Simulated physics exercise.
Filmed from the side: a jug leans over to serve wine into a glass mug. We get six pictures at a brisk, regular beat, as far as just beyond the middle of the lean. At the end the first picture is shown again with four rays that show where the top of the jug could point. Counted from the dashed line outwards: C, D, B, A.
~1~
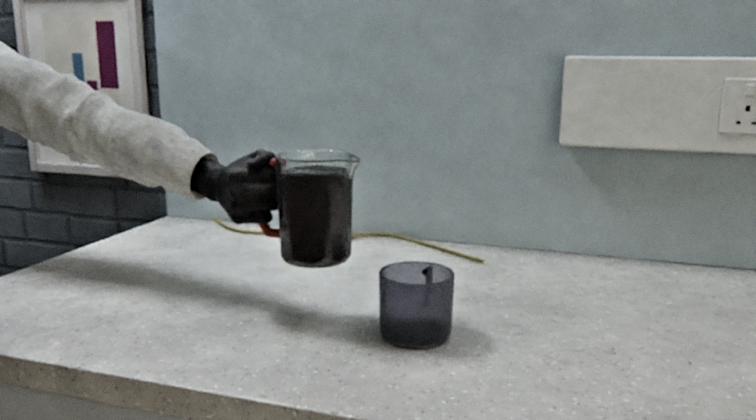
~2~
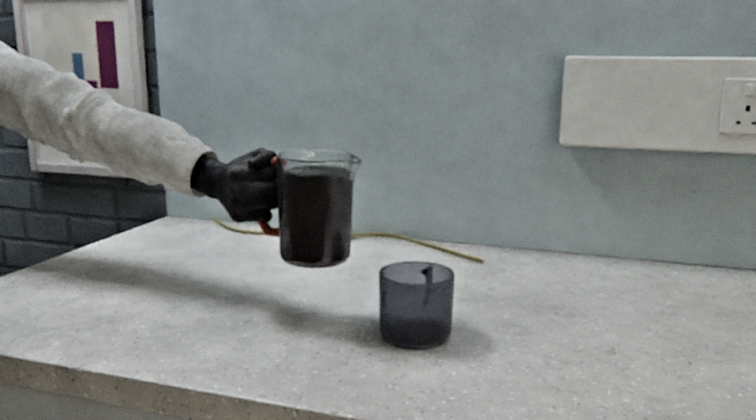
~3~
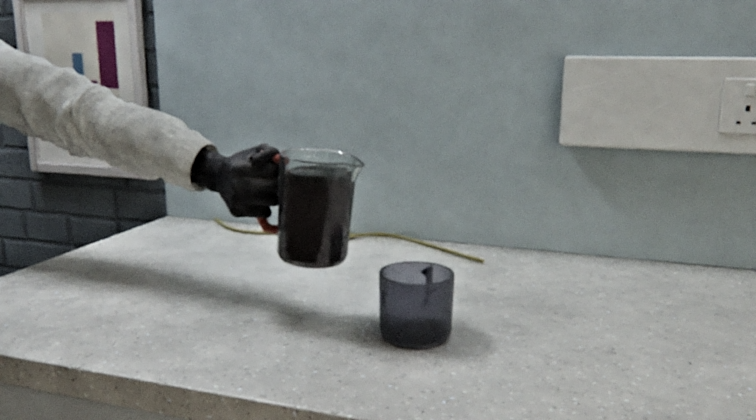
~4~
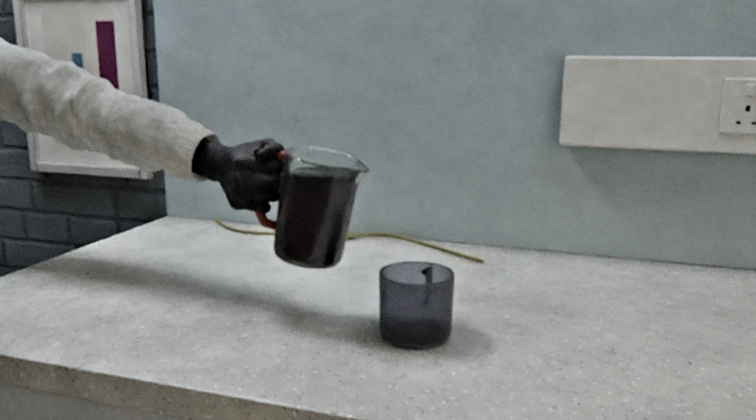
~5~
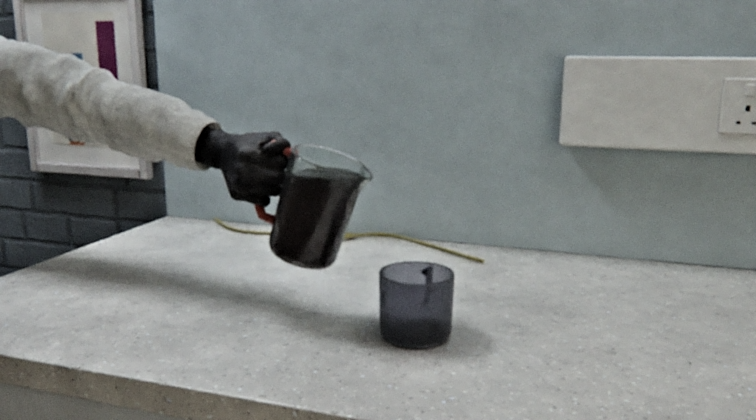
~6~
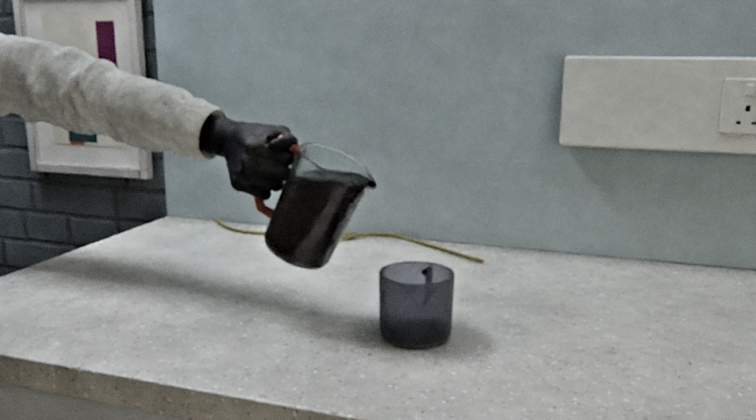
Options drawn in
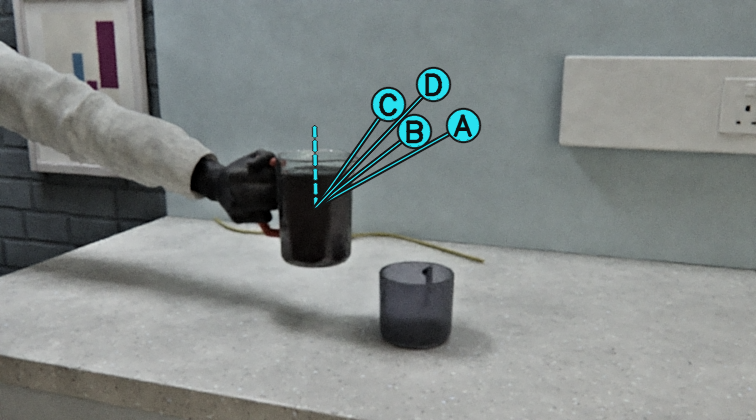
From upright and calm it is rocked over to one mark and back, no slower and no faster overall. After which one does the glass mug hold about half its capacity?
Choose A.
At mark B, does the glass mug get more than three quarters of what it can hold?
No.
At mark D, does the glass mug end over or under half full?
Under.
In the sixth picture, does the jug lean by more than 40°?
No.
In cyan, A at (448, 133); B at (401, 141); C at (379, 118); D at (421, 96).
With A, the glass mug ends with about 49 % of what it can hold.
With B, the glass mug ends with about 34 % of what it can hold.
With C, the glass mug ends with about 13 % of what it can hold.
With D, the glass mug ends with about 22 % of what it can hold.
